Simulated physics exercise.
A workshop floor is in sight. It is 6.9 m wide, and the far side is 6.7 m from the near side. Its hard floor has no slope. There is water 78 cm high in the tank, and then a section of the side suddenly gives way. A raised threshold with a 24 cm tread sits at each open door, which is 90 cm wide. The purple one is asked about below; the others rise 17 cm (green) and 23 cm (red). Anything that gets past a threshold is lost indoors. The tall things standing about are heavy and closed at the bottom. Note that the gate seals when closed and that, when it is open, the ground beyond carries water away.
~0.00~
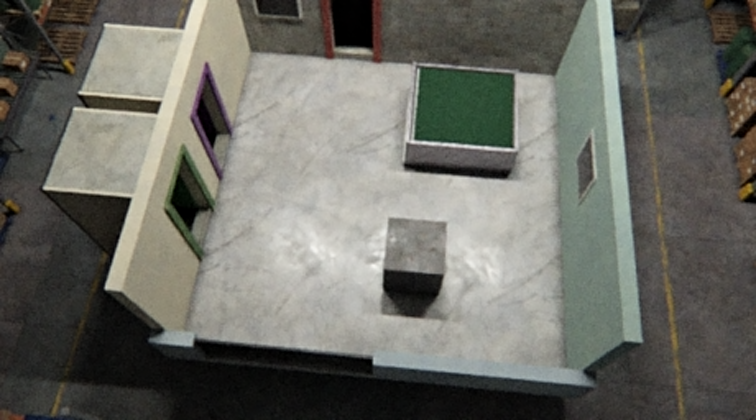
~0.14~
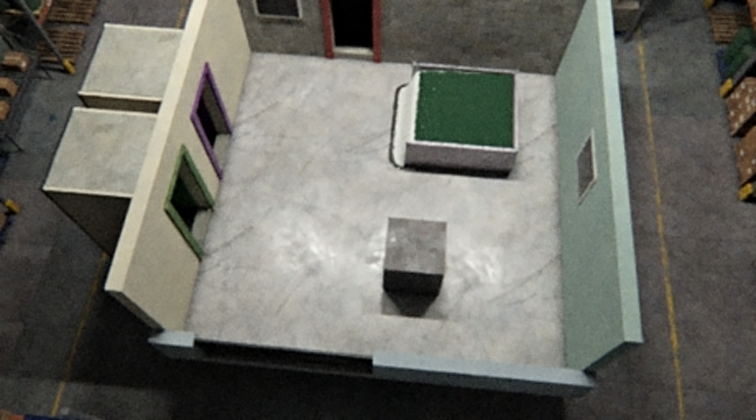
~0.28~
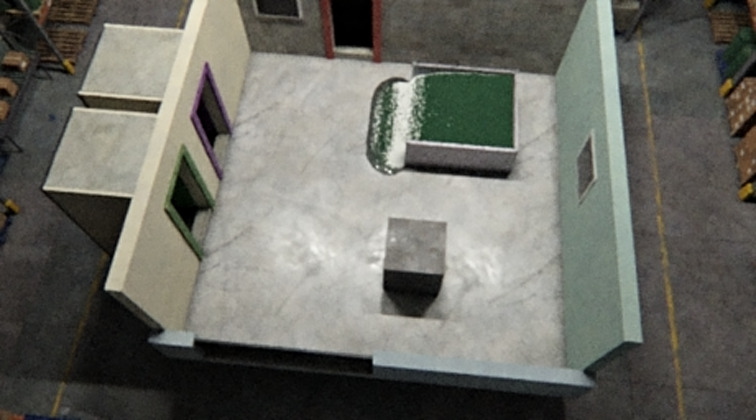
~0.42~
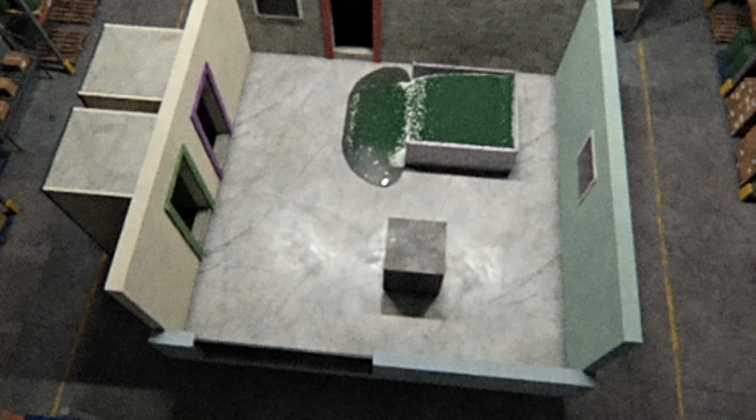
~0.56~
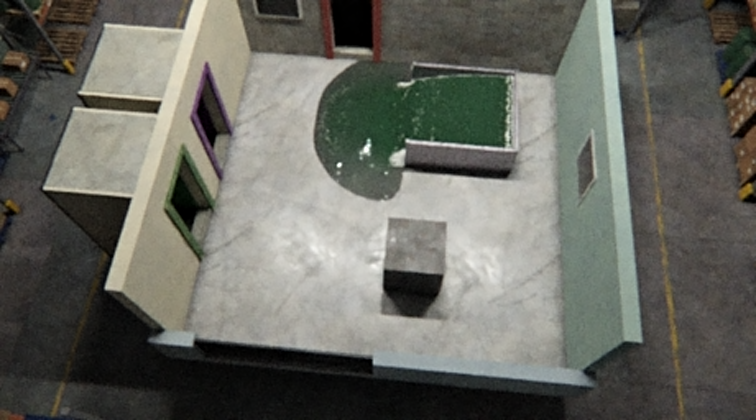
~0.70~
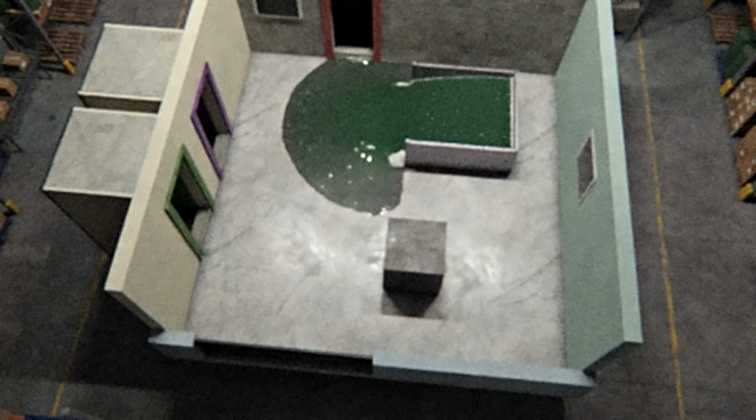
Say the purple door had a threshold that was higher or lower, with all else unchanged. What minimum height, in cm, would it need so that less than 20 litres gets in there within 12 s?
About 26 cm.
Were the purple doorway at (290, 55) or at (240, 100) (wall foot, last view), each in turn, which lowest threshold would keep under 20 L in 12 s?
You'd want roughly 29 cm there first, then roughly 33 cm.
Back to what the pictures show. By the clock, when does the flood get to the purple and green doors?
Purple: 1.1 s; green: 1.8 s.
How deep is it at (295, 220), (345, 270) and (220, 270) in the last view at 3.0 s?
That's 2, 1 and 12 cm, in the order given.
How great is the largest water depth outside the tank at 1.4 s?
Max depth: About 44 cm.
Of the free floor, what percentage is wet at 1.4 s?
35 %.
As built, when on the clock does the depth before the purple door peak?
Around 2.0 s, give or take.
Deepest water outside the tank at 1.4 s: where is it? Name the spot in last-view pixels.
Around (250, 59).
After 1.4 s water covers 35 % of the floor, deepest (44 cm) near (250, 59); 23 cm at the purple door, 9 litres in over its 13 cm threshold.
After 3.0 s water covers 45 % of the floor, deepest (36 cm) near (312, 70); 26 cm at the purple door, 138 litres in over its 13 cm threshold.
After 12.0 s water covers 100 % of the floor, deepest (15 cm) near (554, 96); 7 cm at the purple door, 181 litres in over its 13 cm threshold.
At the purple door as built, the water arrived by 1.1 s and peaked near 31 cm at 2.0 s.
With a threshold of 23 cm, 38 litres would have come in within the 12 s; with 31 cm, 2 litres. So under 20 litres takes about 26 cm.
